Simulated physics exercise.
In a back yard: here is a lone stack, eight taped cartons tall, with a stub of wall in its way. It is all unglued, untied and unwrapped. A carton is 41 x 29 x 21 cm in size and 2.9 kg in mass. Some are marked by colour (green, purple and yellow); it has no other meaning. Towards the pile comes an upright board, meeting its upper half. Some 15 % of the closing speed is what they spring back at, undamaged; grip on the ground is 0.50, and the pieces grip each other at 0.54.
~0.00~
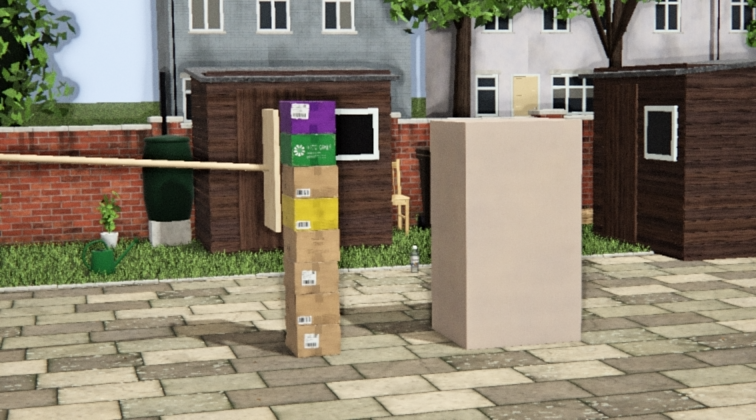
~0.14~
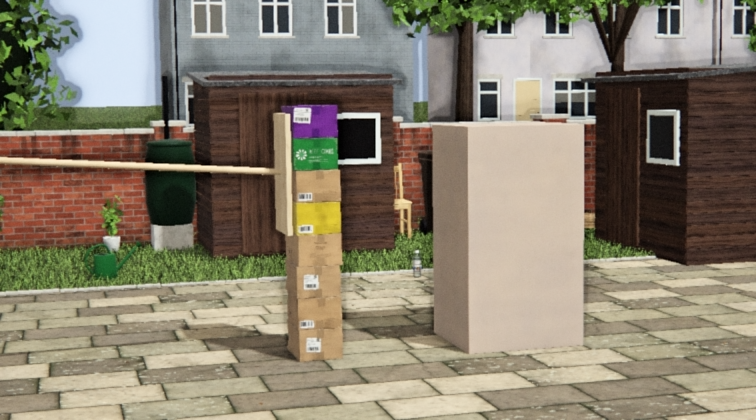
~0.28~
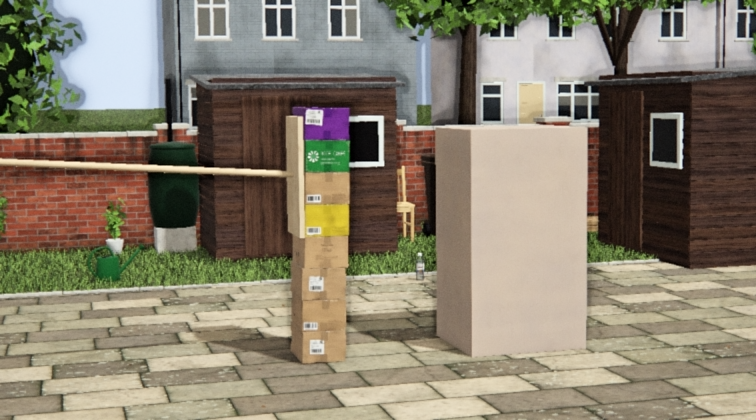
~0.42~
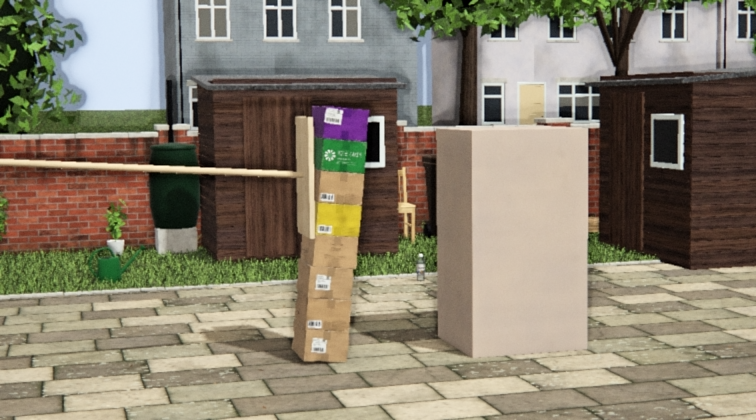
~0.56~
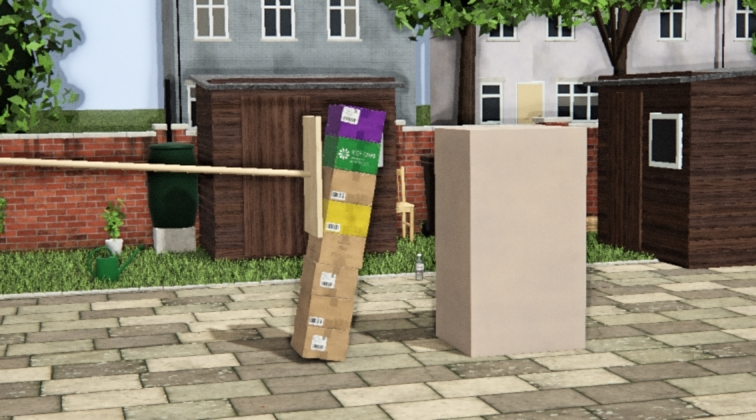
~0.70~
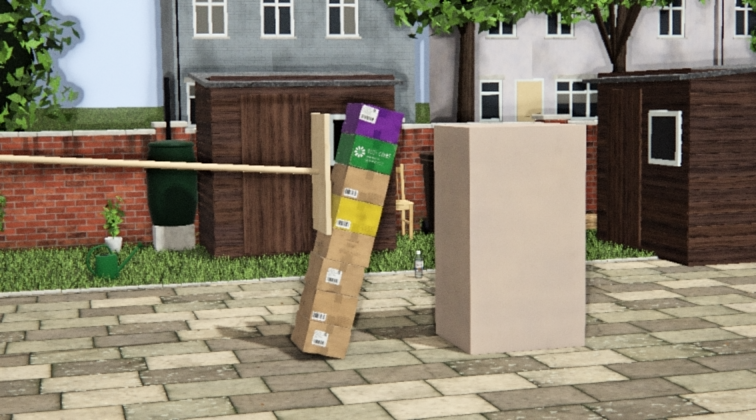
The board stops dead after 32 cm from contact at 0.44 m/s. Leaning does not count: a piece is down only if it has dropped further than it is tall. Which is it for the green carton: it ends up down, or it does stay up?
The green carton does not end up down.
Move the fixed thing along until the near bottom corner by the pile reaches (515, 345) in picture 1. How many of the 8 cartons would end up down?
With that change the number is 3.
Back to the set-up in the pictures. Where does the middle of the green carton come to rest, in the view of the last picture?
At roughly (416, 168).
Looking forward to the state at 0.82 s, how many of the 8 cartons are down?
The number reaches 0 by then.
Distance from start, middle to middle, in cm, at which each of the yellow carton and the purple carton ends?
The yellow one ends 50 cm from its start and the purple one 80 cm.
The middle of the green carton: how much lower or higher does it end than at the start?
Lower by close to 10 cm.
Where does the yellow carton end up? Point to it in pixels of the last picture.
Somewhere around pixel (387, 222).
Around 0.82 s, none of the 8 cartons down, 8 disturbed; green carton tipped 19°; purple carton tipped 19°.
Around 0.96 s, none of the 8 cartons down, 8 disturbed; green carton tipped 26°, 8 cm lower; purple carton tipped 26°, 10 cm lower.
Finally (2.0 s), none of the 8 cartons down, 8 disturbed; green carton tipped 31°, 12 cm lower; yellow carton tipped 31°; purple carton tipped 31°, 13 cm lower. Seen by the last camera, middles, green carton near (416, 168), yellow carton near (387, 222).
